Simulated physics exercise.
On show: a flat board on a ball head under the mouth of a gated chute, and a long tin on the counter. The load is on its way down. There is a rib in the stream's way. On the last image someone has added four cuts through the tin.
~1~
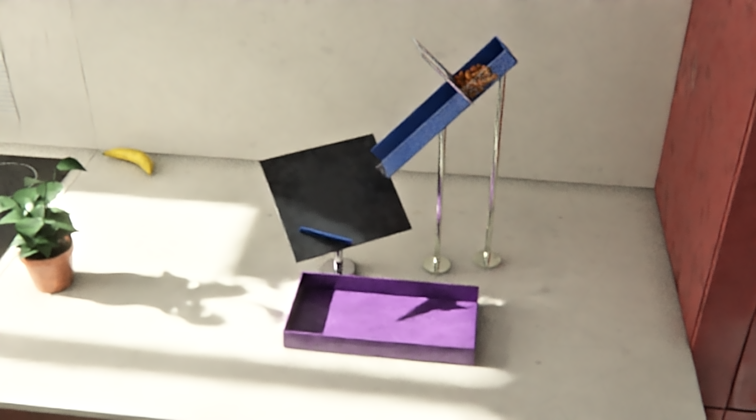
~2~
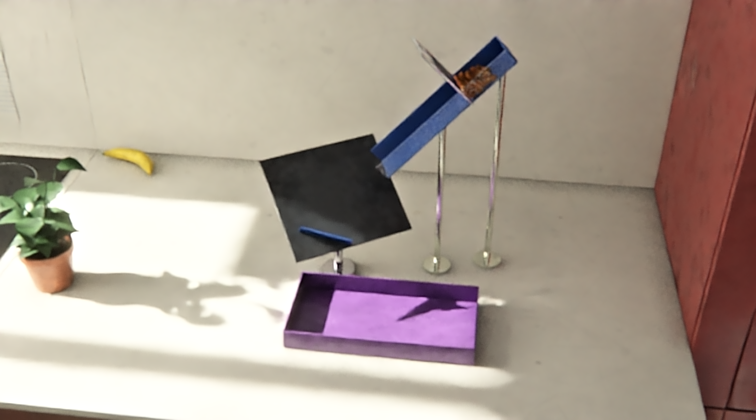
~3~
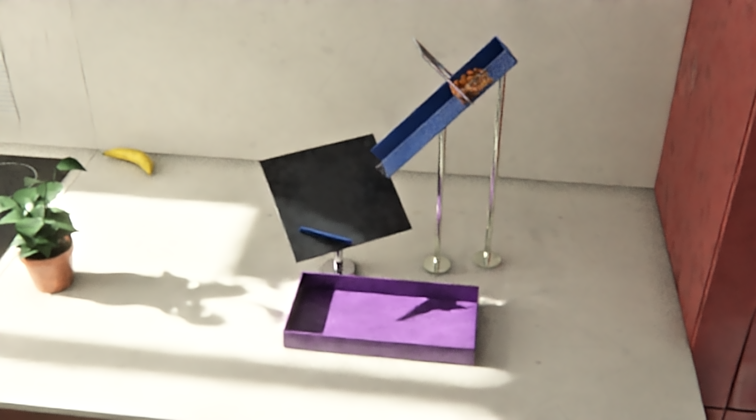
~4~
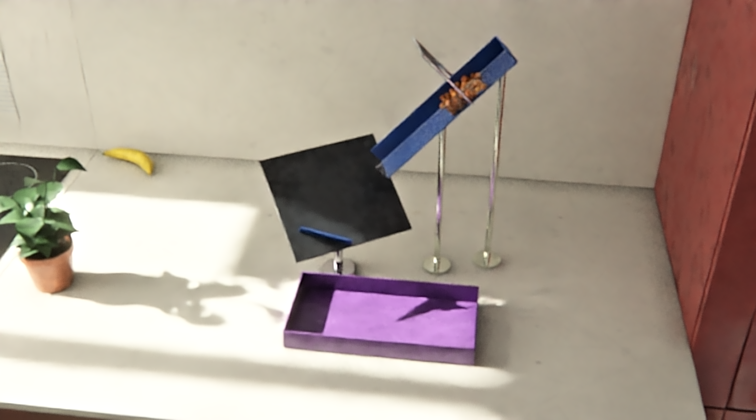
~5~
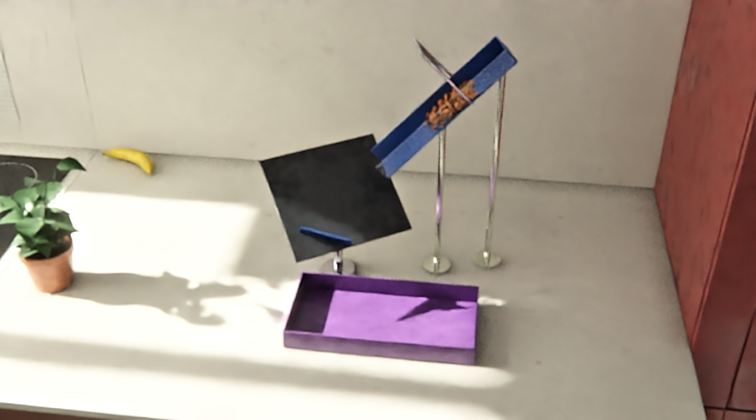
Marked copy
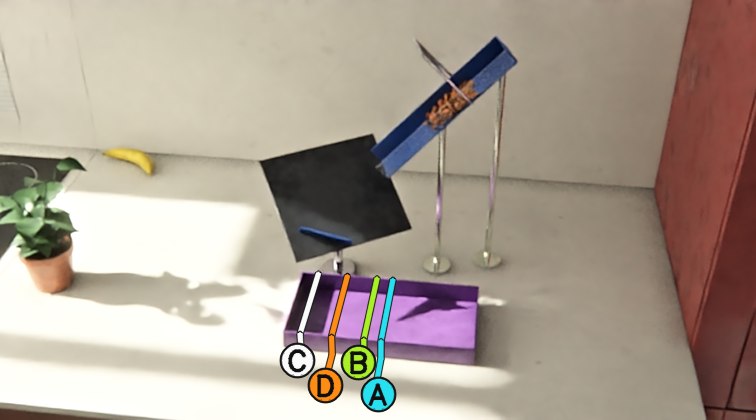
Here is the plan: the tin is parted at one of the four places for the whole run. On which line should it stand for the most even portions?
Best: B.
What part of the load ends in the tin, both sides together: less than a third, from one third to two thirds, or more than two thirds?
From one third to two thirds.
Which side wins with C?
The right side.
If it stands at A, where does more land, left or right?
The left side.
On the marked copy, line A crosses the front rim at (381, 340); line B crosses the front rim at (363, 338); line C crosses the front rim at (300, 333); line D crosses the front rim at (331, 336).
For line A, of what is caught, nearly all on the left of the divider, a small part on the right.
For line B, of what is caught, about two thirds on the left of the divider, about a third on the right.
For line C, of what is caught, none on the left of the divider, all on the right.
For line D, of what is caught, a small part on the left of the divider, most on the right.
